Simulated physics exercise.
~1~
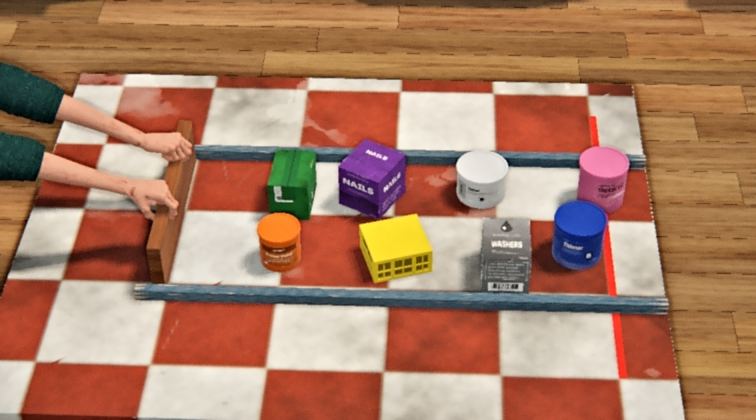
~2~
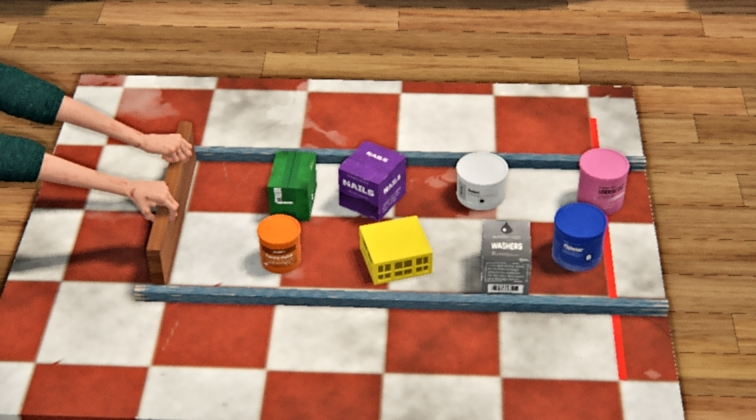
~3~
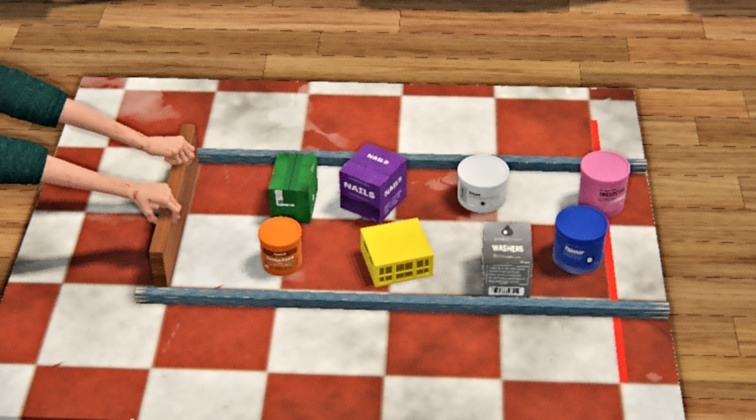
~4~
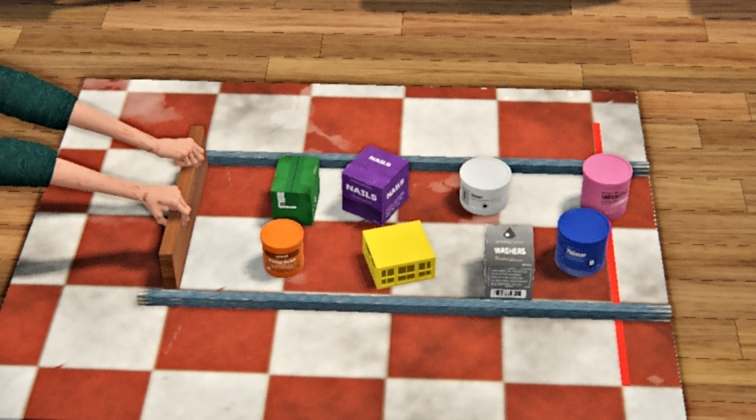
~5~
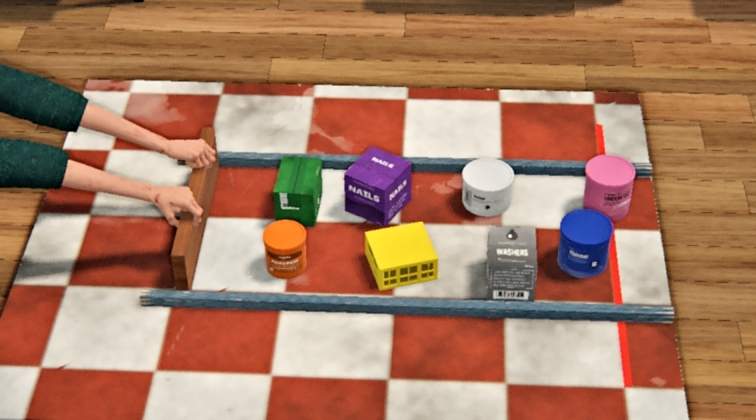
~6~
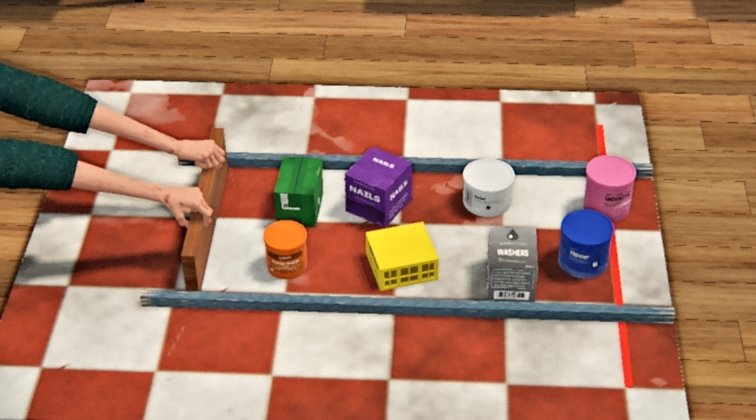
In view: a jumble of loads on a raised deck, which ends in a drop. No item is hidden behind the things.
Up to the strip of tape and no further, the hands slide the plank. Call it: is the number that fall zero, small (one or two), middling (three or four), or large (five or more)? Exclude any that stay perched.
It is large.
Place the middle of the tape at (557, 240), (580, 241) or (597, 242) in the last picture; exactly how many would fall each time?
You'd get 4, then 4, then 6.
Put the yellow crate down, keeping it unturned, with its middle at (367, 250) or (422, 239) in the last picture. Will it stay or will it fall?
Taking them in order, it gets knocked off and then remains on top.
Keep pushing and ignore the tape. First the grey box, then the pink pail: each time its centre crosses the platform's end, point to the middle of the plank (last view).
The grey box puts it at (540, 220), the pink pail at (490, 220).
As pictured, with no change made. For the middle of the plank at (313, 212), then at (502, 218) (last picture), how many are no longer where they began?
The number moved is 3 and then 8.
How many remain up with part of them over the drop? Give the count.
My count gives 0.
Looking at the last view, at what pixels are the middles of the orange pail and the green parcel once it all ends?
Final positions: Near (639, 258); near (632, 201).
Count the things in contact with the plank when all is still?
I count 2 of them.
Soon after, none off yet; pink pail at rest near (609, 189); blue pail at rest near (585, 244); grey box at rest near (512, 264).
Then, none off yet; pink pail moved about its own width near (639, 191); blue pail moved about its own width near (639, 240); grey box moved about its own width near (602, 273).
At rest, the number that fall off is five or more; fallen, purple box, yellow crate, white pail, grey box, blue pail and pink pail.
